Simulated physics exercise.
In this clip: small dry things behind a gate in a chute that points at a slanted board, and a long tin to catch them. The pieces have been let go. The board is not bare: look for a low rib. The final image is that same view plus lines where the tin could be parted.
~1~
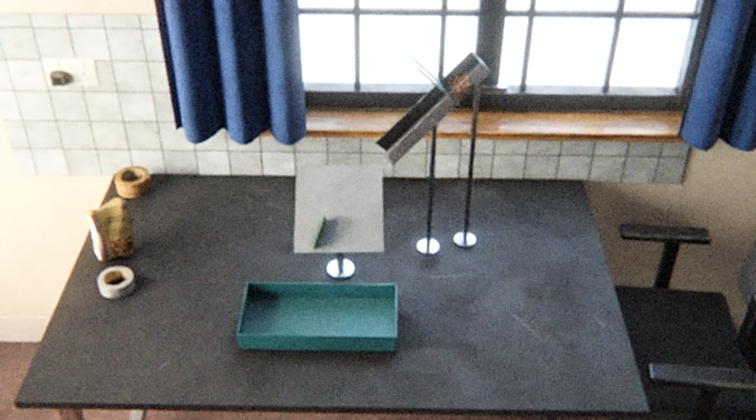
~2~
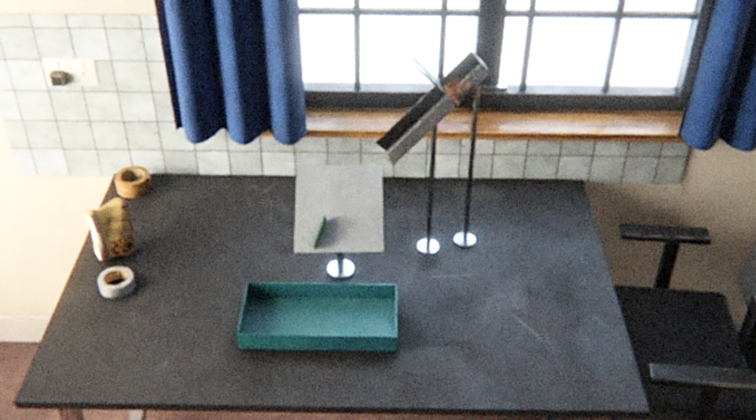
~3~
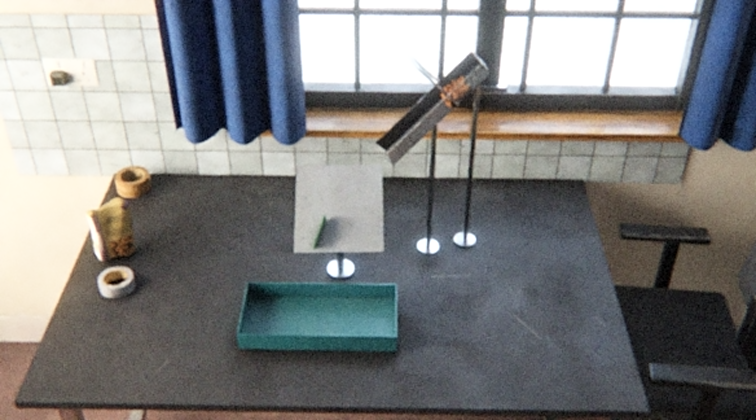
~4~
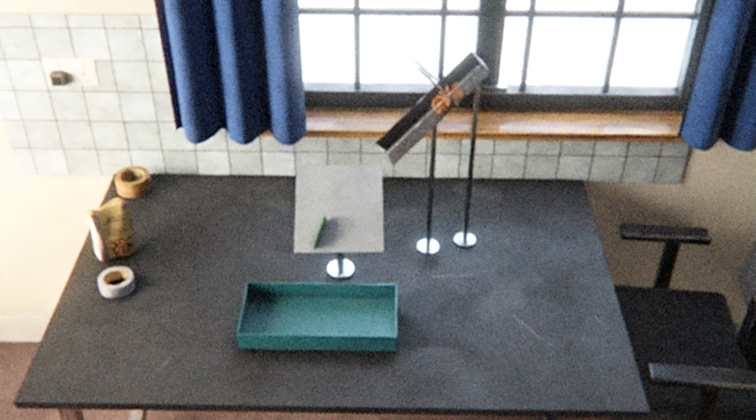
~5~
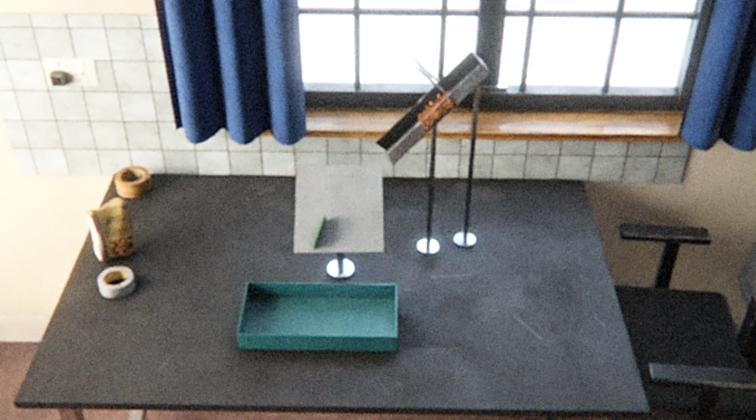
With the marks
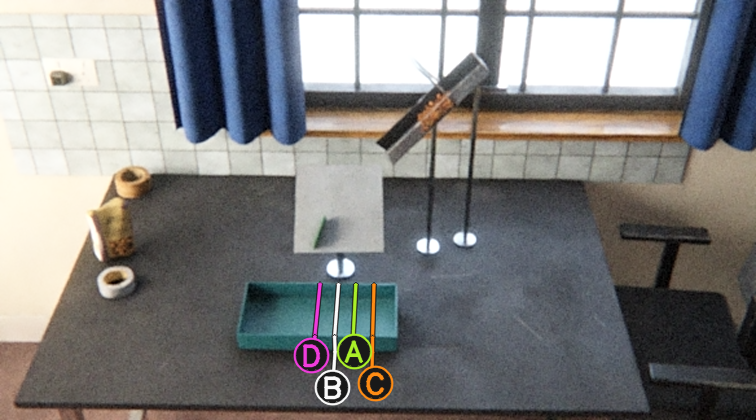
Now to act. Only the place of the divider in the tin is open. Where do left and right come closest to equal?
Use line D.
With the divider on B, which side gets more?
More lands on the left.
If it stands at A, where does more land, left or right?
Left.
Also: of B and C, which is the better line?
Line B.
On the marked copy, line A crosses the front rim at (353, 336); line B crosses the front rim at (334, 336); line C crosses the front rim at (372, 336); line D crosses the front rim at (314, 335).
If A is chosen, of what is caught, all but a few on the left of the divider, only a few on the right.
If B is chosen, of what is caught, the bulk on the left of the divider, a small share on the right.
If C is chosen, of what is caught, the whole lot on the left of the divider, none at all on the right.
If D is chosen, of what is caught, close to two thirds on the left of the divider, close to a third on the right.
